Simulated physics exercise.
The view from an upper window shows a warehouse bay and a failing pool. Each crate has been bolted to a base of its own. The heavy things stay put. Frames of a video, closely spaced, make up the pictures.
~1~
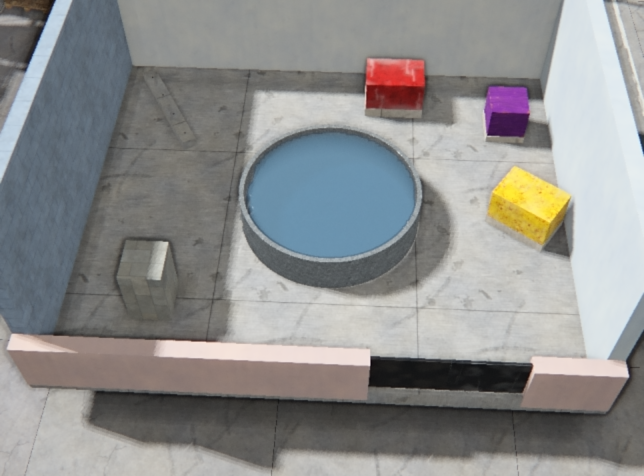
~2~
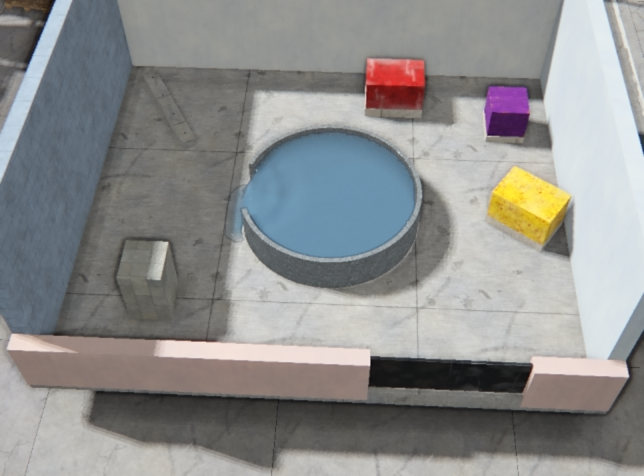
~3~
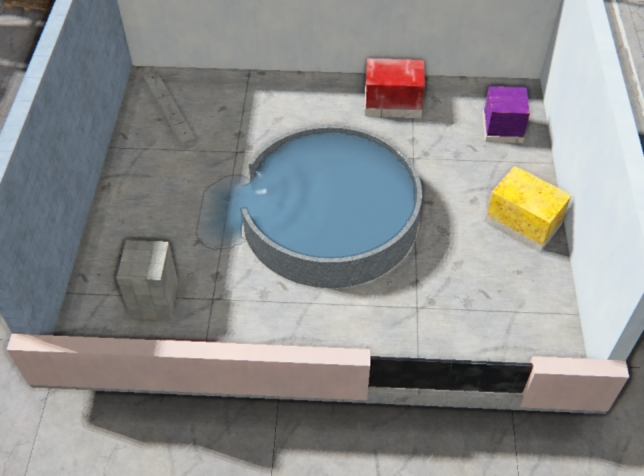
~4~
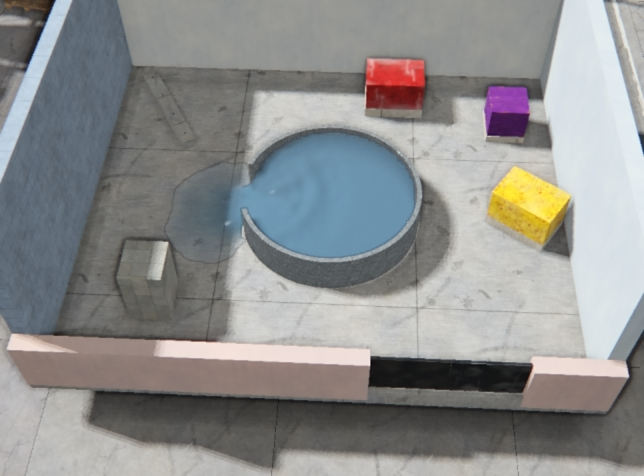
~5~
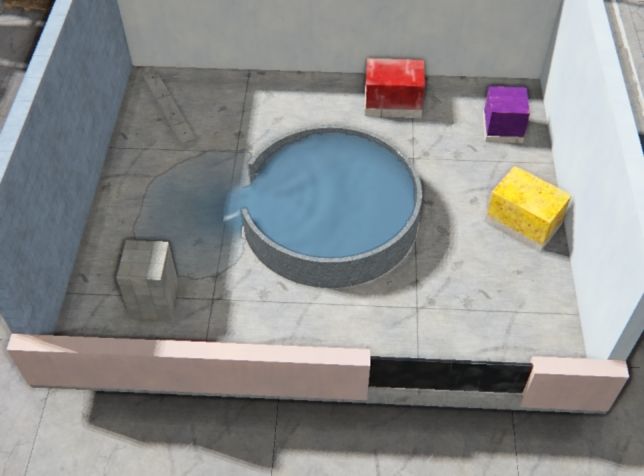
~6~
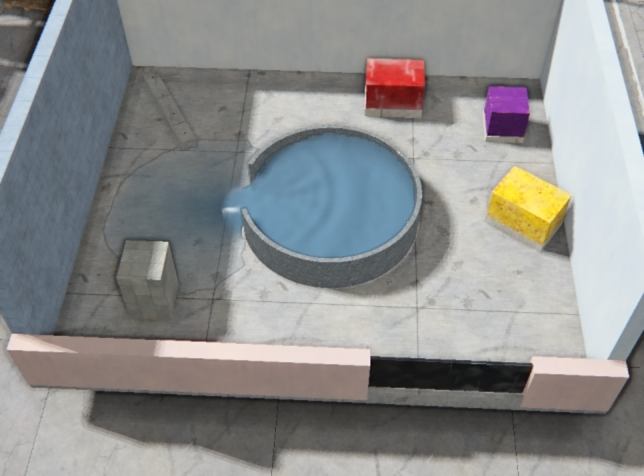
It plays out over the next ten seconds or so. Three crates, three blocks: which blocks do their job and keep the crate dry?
The purple crate keeps dry; the red crate keeps dry; the yellow crate keeps dry.
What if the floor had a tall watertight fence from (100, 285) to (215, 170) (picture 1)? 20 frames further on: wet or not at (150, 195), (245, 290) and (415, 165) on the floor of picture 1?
One by one: Spared, soaked, spared.
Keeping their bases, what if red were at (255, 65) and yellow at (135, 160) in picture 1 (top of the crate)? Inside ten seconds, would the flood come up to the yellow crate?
I'd say the yellow crate is overtopped.
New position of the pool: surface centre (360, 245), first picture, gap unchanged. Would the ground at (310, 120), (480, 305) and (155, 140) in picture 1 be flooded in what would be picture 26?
As listed: No water, no water, covered.
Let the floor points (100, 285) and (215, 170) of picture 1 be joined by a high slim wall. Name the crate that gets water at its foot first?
That is the red crate.
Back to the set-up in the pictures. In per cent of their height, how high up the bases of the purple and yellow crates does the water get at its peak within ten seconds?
30 %, then 70 %.
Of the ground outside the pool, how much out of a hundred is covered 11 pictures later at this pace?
Estimate: Near 25 %.
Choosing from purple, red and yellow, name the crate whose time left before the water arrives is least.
Answer: The red-painted one.
A moment on, water covers 20 % of the floor; the purple crate not reached, the red crate not reached, the yellow crate not reached.
Next, water covers 25 % of the floor; the purple crate not reached, the red crate not reached, the yellow crate not reached.
Then, water covers 35 % of the floor; the purple crate not reached, the red crate not reached, the yellow crate not reached.
Later, water covers 70 % of the floor; the purple crate not reached, the red crate water round its plinth, the yellow crate not reached.
In the end, water covers 95 % of the floor; the purple crate stayed above the water, the red crate stayed above the water, the yellow crate stayed above the water.
